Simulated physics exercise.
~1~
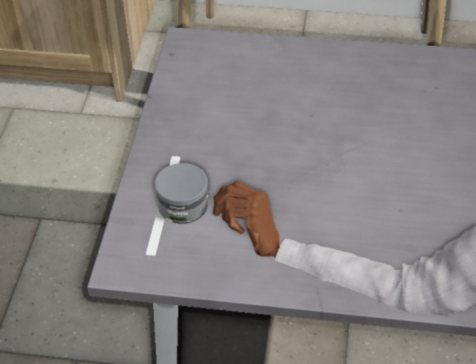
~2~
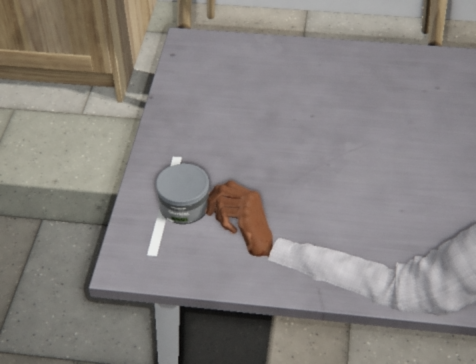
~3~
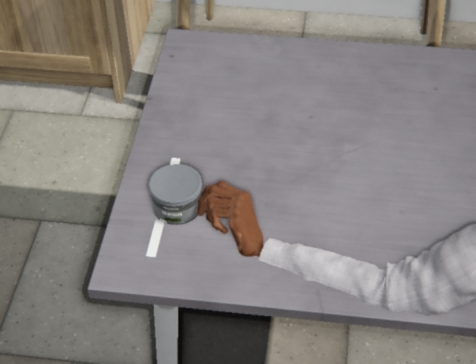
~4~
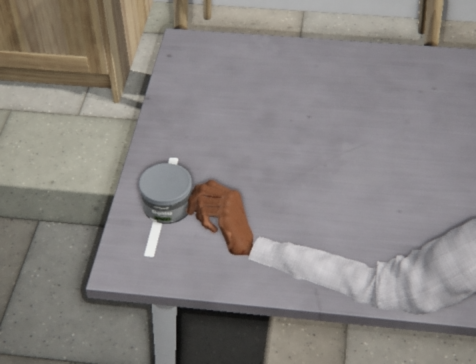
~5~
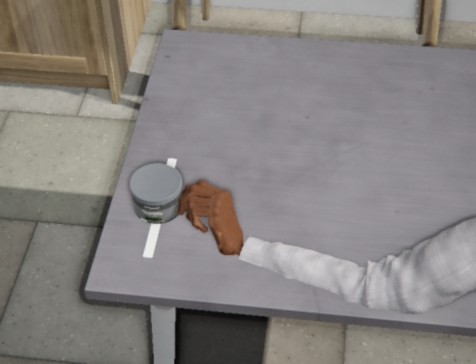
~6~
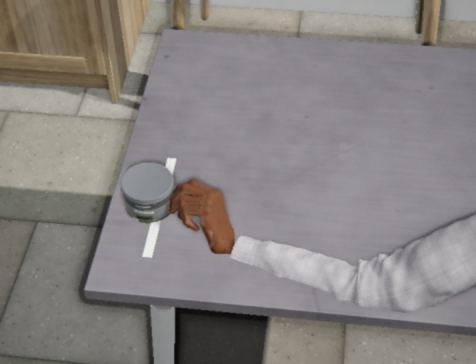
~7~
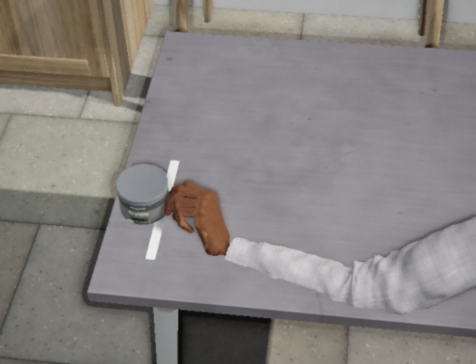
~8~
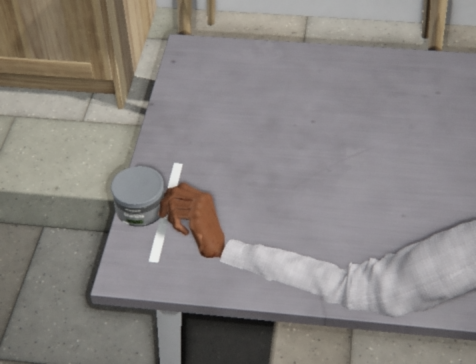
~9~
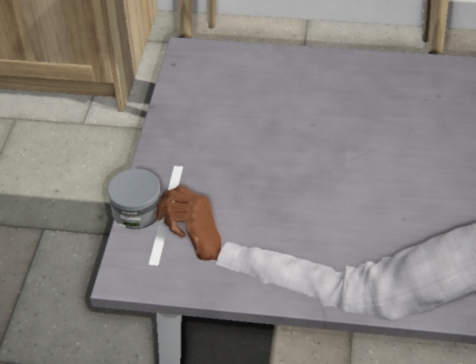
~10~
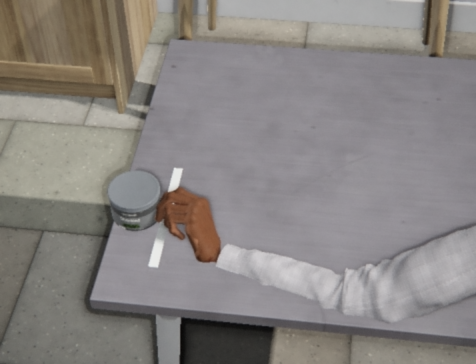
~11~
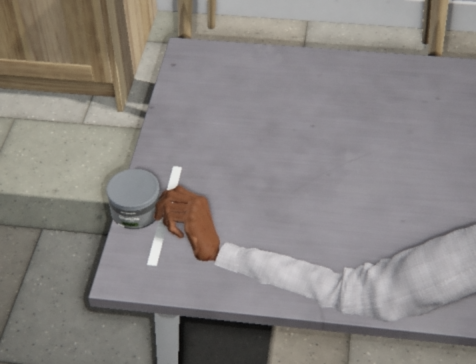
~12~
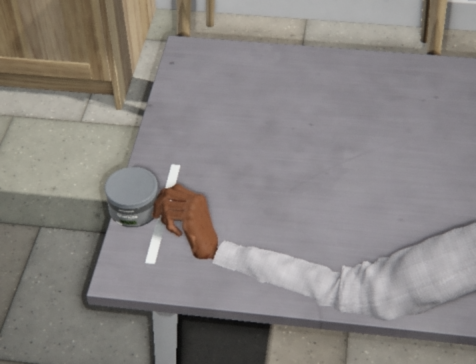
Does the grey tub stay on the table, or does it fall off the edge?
The grey tub stays on the table, resting at the left edge just past the strip of tape.
